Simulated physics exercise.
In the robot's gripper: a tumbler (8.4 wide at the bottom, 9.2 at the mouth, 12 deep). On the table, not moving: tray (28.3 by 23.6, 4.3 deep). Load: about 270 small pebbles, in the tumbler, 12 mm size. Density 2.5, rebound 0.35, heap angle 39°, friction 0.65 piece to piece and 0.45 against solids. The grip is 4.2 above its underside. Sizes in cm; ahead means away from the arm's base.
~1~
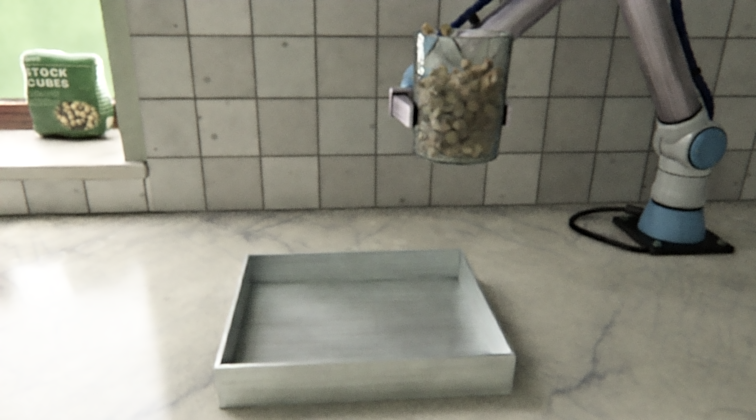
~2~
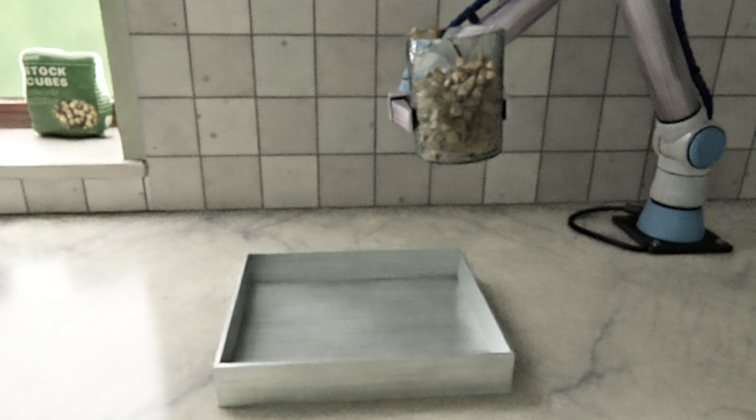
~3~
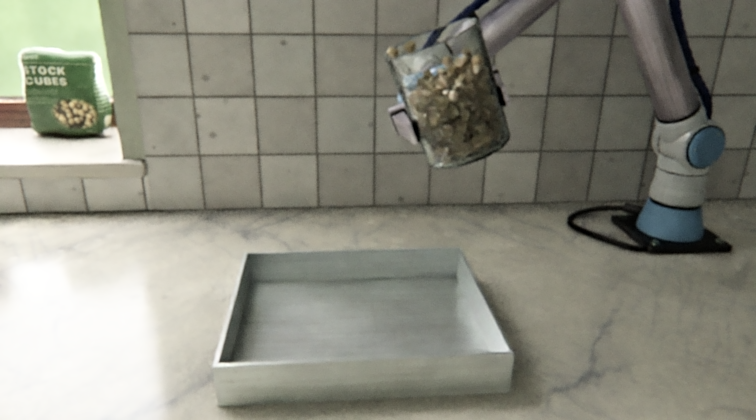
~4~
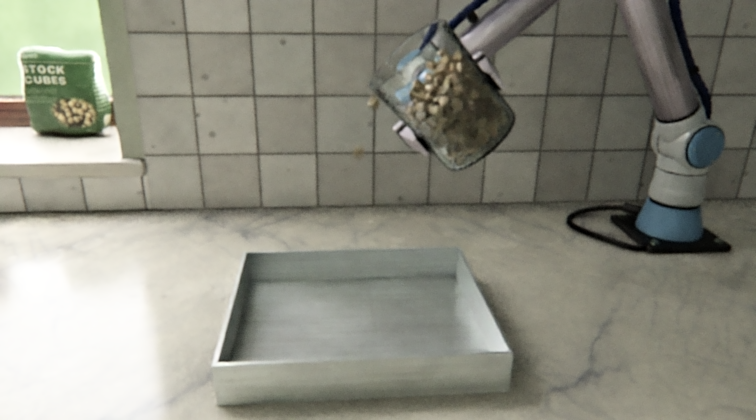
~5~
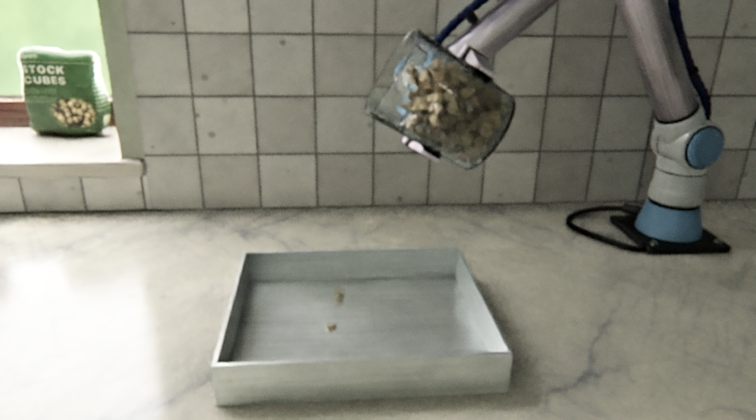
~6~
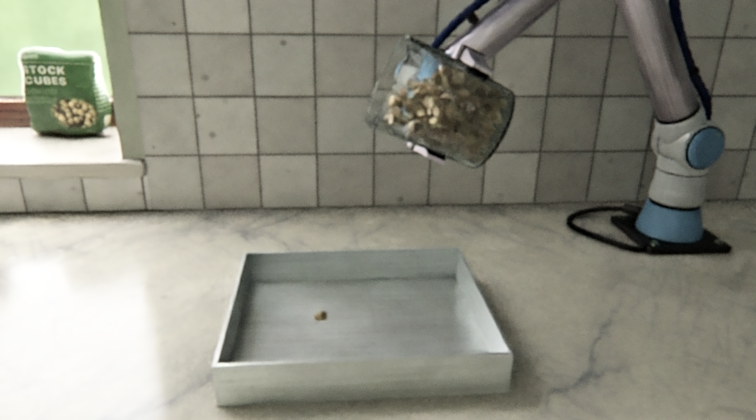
A marble-topped kitchen counter before a grey tiled wall is seen from the front, slightly above, by a still camera. A shallow pale metal tray sits in the centre, a green bag rests on the windowsill at left, and a purplish-grey robot arm at right grips a clear tumbler of tan pebbles. The arm tilts the tumbler leftward, and two pebbles drop into the tray.
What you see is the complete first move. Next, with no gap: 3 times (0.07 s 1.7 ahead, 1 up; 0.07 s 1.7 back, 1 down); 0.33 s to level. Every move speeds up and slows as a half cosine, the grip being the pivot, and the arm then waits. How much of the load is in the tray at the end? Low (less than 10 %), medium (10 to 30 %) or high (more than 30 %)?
Answer: Medium; 10 to 30 % of the small pebbles finish in the tray.
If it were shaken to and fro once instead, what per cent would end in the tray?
Then about 5 per cent.
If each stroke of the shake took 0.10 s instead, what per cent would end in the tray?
It would be near 5 per cent.
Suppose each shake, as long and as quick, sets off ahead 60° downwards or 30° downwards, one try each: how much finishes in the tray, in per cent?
About 0 and 0 per cent.
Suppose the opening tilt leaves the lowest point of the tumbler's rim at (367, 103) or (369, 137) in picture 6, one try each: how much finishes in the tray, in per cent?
Some 5 and 30 per cent.
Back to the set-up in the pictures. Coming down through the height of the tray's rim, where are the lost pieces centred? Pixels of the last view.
Near (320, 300).
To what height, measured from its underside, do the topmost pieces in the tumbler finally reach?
About 9.0 cm.
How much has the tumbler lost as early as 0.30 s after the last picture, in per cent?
Near 10 per cent so far.
Then, 0.30 s after the last picture, tilted 65° forward, highest piece 29 above the table; 247 in the tumbler, 3 in the tray, 18 in flight or on a rim.
Then, 0.60 s after the last picture, tilted 28° forward, highest piece 32 above the table; 225 in the tumbler, 37 in the tray, 6 in flight or on a rim.
Then, 0.95 s after the last picture, level, highest piece 30 above the table; 225 in the tumbler, 43 in the tray.
Then, 2.00 s after the last picture, level, highest piece 30 above the table; 225 in the tumbler, 43 in the tray.
Final count, 225 in the tumbler, 43 in the tray. That is 16 % in the tray.
